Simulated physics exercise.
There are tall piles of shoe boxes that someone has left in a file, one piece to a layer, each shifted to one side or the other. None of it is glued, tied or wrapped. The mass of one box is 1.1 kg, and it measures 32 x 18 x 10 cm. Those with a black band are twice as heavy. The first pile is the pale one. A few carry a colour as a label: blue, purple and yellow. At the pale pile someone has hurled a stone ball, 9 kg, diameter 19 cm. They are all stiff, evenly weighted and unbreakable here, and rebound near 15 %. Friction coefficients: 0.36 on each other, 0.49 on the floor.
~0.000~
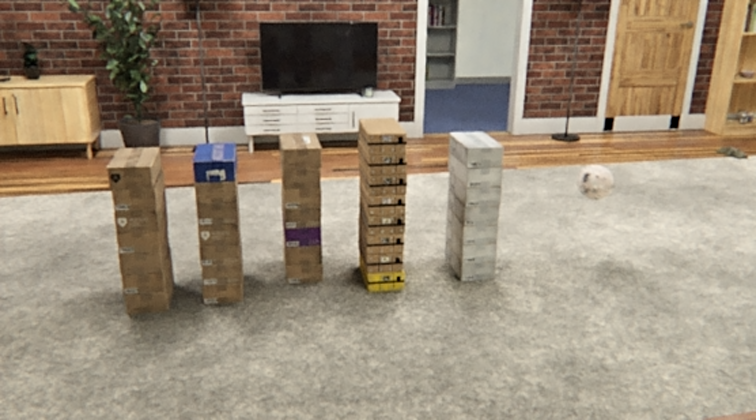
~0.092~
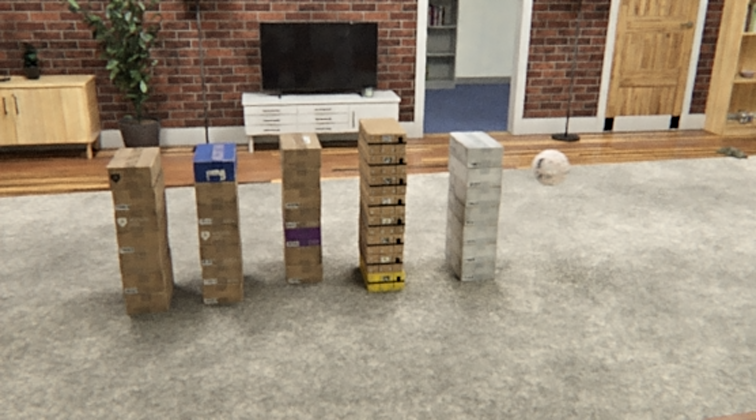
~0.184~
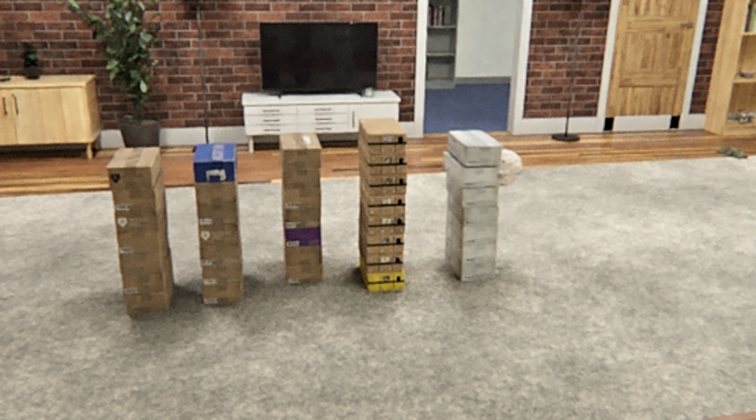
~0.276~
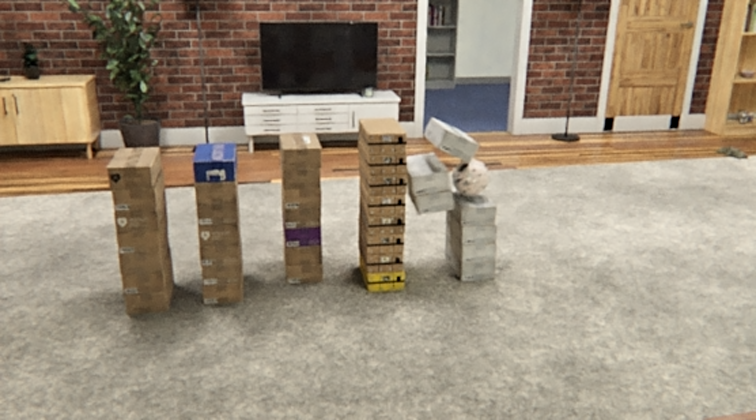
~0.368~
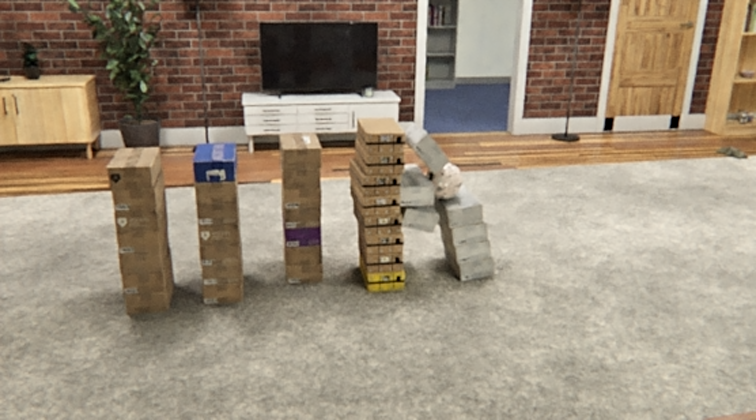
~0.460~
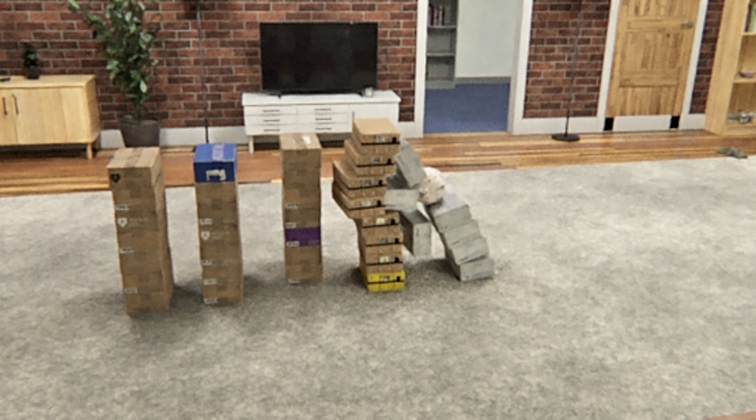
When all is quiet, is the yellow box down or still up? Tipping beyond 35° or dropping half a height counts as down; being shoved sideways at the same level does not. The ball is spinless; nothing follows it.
Once all settles, it is still up.
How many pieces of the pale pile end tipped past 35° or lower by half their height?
The answer is 6 pale pieces.
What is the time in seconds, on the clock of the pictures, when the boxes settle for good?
Close to 4.0 s.
Around 0.80 s, 6 of the pale pile down; none of the 29 other boxes down, 15 disturbed; yellow box tipped 16°; purple box tipped 9°.
Around 1.44 s, 6 of the pale pile down; 13 of the 29 other boxes down; yellow box displaced 14 mm; purple box tipped 36°, 36 mm lower.
Around 2.16 s, 6 of the pale pile down; 25 of the 29 other boxes down; yellow box displaced 14 mm; purple box tipped 57°, 11 cm lower.
Finally (4.2 s), 6 of the pale pile down; 25 of the 29 other boxes down; yellow box displaced 14 mm; blue box upside down; purple box tipped 57°, 11 cm lower. Seen by the last camera, middles, yellow box near (378, 269).
